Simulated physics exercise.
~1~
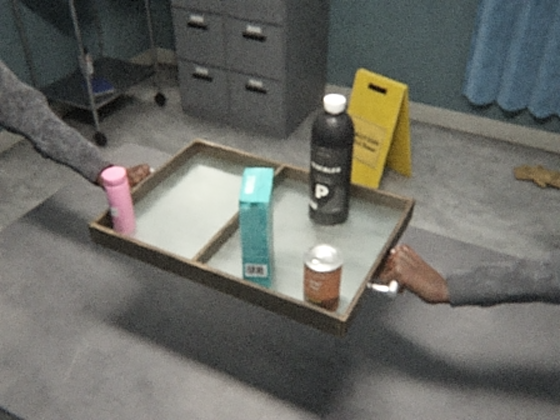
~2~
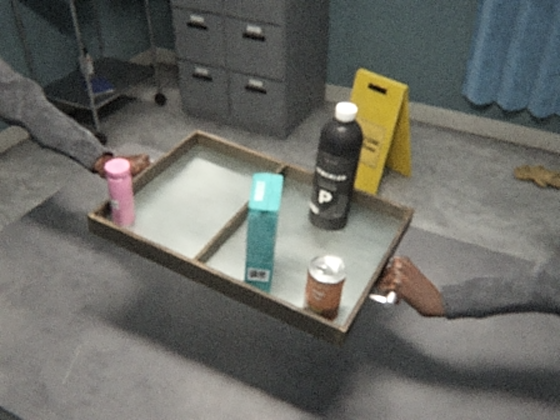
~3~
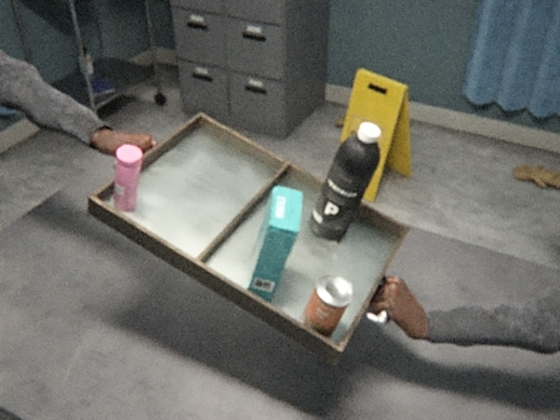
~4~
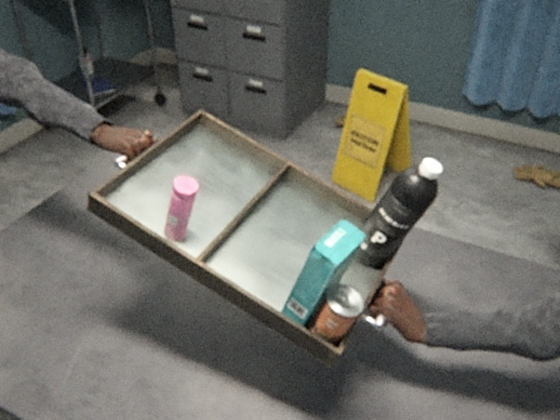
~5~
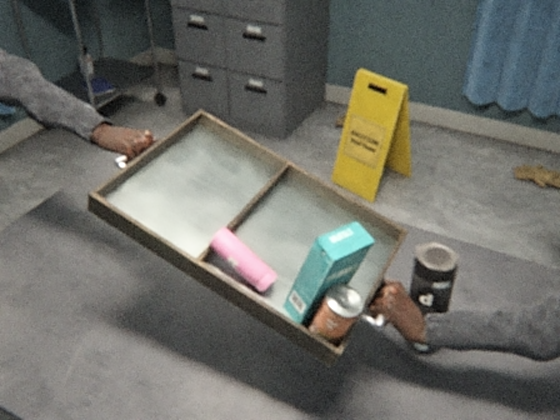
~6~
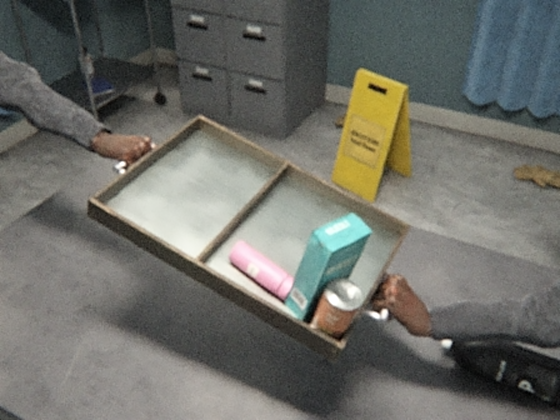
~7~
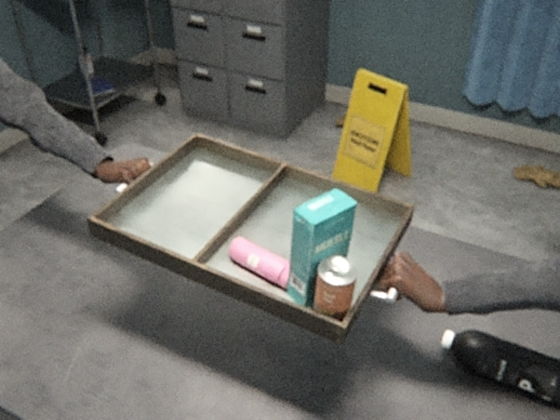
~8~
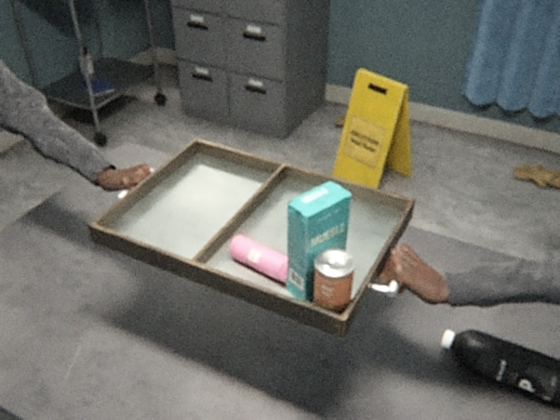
In a grey room, hands tip a divided tray rightward, sending a black bottle overboard and toppling a pink shaker, then level it.
